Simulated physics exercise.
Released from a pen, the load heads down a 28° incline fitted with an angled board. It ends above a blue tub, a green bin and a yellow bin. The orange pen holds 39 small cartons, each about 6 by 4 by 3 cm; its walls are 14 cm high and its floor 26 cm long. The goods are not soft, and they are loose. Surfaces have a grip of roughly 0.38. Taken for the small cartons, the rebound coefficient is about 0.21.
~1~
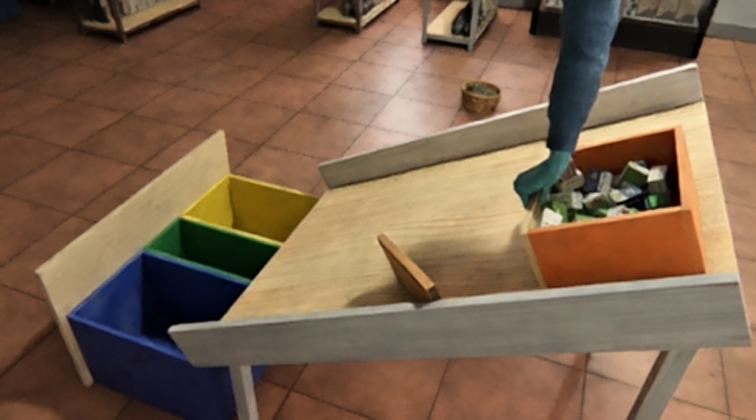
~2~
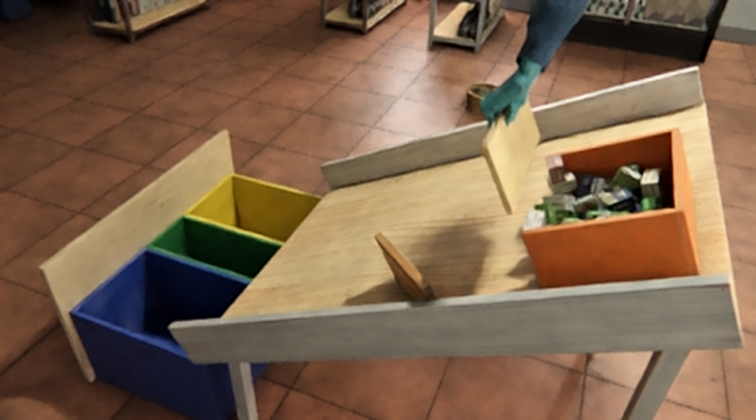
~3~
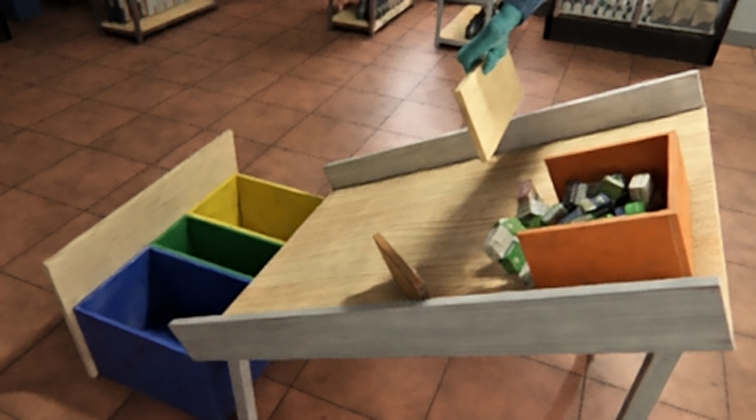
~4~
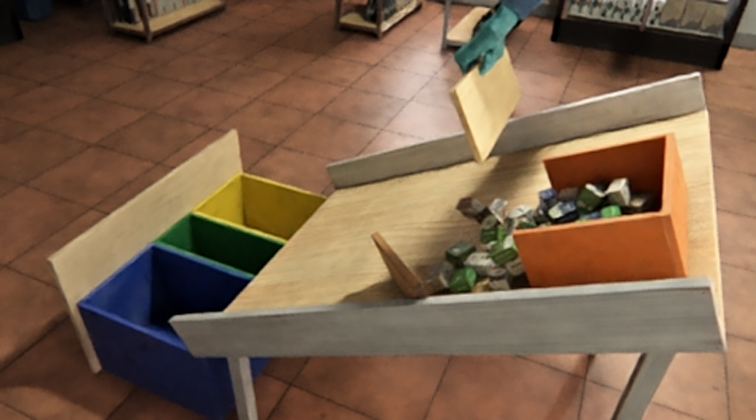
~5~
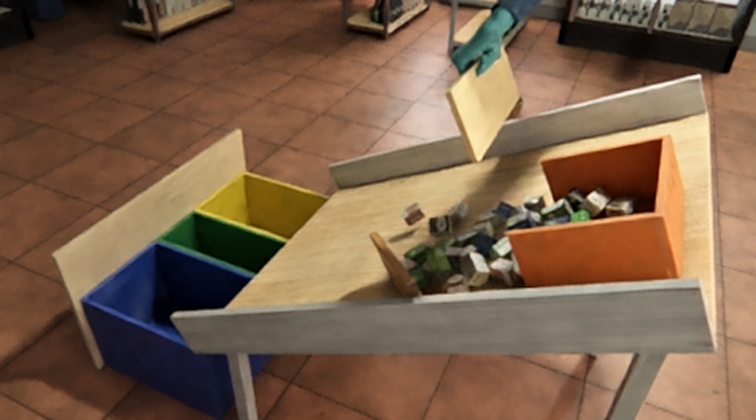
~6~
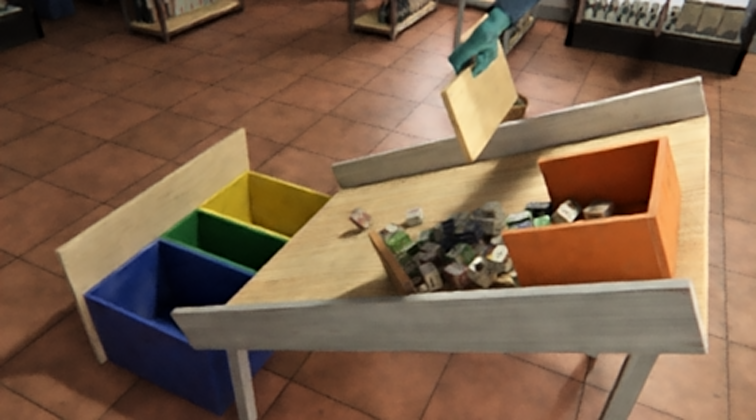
The clip shows a gloved hand lifting a wooden panel from an orange pen on a sloping table, and small cartons sliding out leftward, bunching against an angled board, with a few moving past its upper end.
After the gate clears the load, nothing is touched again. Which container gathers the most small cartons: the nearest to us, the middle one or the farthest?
The middle one.
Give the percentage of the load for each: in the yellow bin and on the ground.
Roughly 10 % for the first place and 0 % for the second.
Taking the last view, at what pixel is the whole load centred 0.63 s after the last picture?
Centre estimate - approximately (344, 240).
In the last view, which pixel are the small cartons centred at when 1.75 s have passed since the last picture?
The middle lies close to (217, 294).
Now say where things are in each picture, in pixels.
In the first picture (each is followed by its nearest rim corner in this view; the camera moves round a little), orange pen, (682, 208); blue tub, (204, 364); none out.
In the second picture, orange pen, (675, 210).
In the third picture, orange pen, (668, 212); 11 out.
In the fourth picture, orange pen, (662, 213); 18 out, the lowest carton at (439, 276).
In the fifth picture, orange pen, (655, 214); 25 out, the lowest carton at (413, 214).
In the sixth picture, orange pen, (648, 215); blue tub, (204, 348); 34 out, the lowest carton at (360, 218).
Then, 0.28 s after the last picture, 1 in the yellow bin and 38 on the slope.
Then, 0.63 s after the last picture, 7 in the green bin, 2 in the yellow bin, 26 on the slope and 4 in the air.
Then, 1.12 s after the last picture, 4 in the blue tub, 16 in the green bin, 3 in the yellow bin, 10 on the slope and 6 in the air.
When it is over (1.75 s after the last picture), 9 in the blue tub, 22 in the green bin, 3 in the yellow bin and 5 on the slope.
